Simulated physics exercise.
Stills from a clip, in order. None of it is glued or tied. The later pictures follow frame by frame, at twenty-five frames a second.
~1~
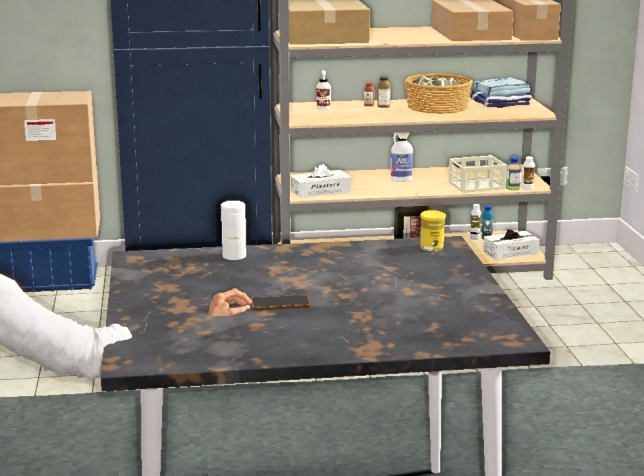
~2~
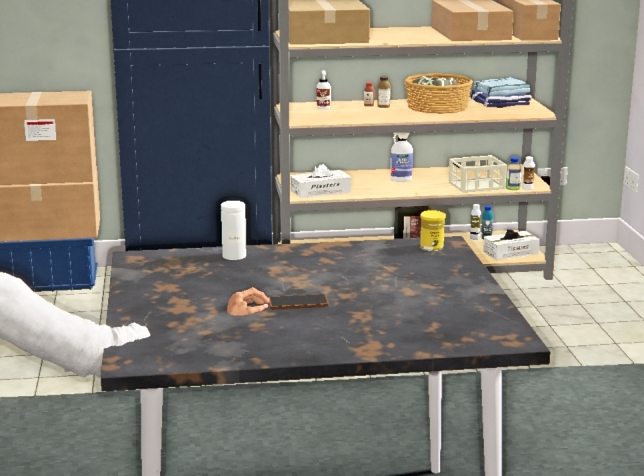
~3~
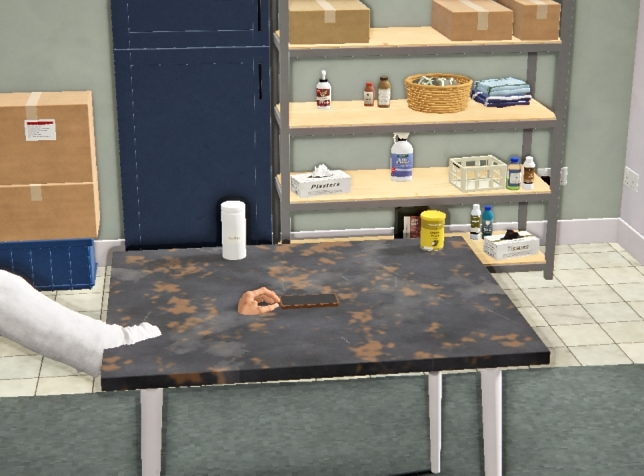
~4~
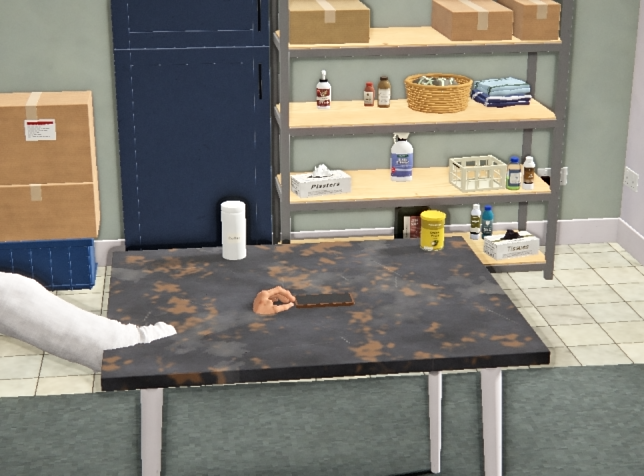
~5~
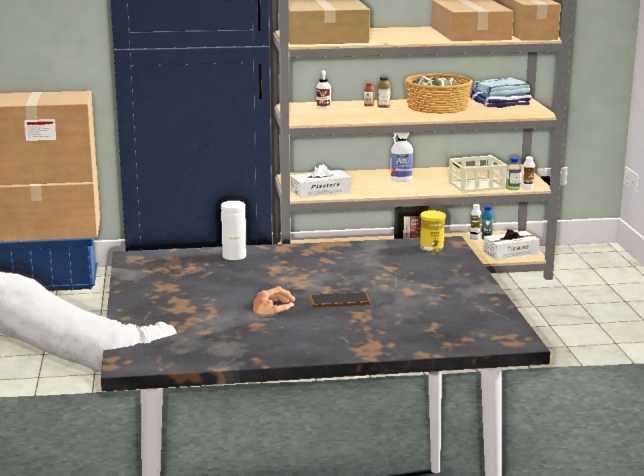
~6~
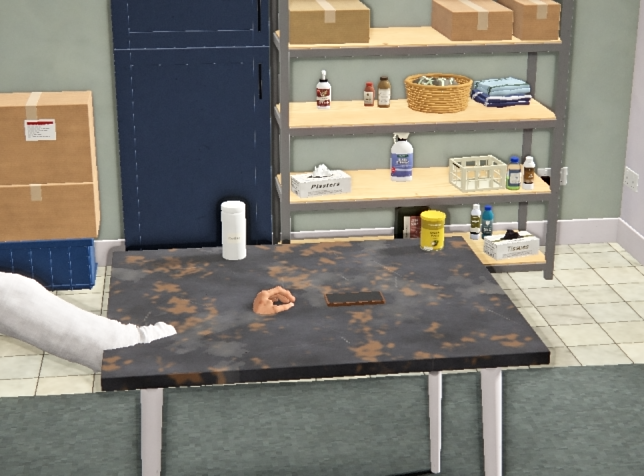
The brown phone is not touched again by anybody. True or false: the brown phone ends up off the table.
False.
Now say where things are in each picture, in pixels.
In the first frame, under the hand; brown phone (281, 302).
In the second frame, under the hand; brown phone (298, 302).
In the third frame, under the hand; brown phone (309, 301).
In the fourth frame, brown phone (324, 300).
In the fifth frame, brown phone (340, 299) moved a little.
In the sixth frame, brown phone (354, 299) moved a little.
Then, 0.10 s later than the last frame, brown phone moved about its own width near (385, 297).
Then, 0.20 s later than the last frame, brown phone moved about its own width near (406, 296).
Then, 0.30 s later than the last frame, brown phone moved well along near (418, 295).
When it is over, moved from the start, brown phone. End places, in pixels of the last picture, brown phone near (421, 295).
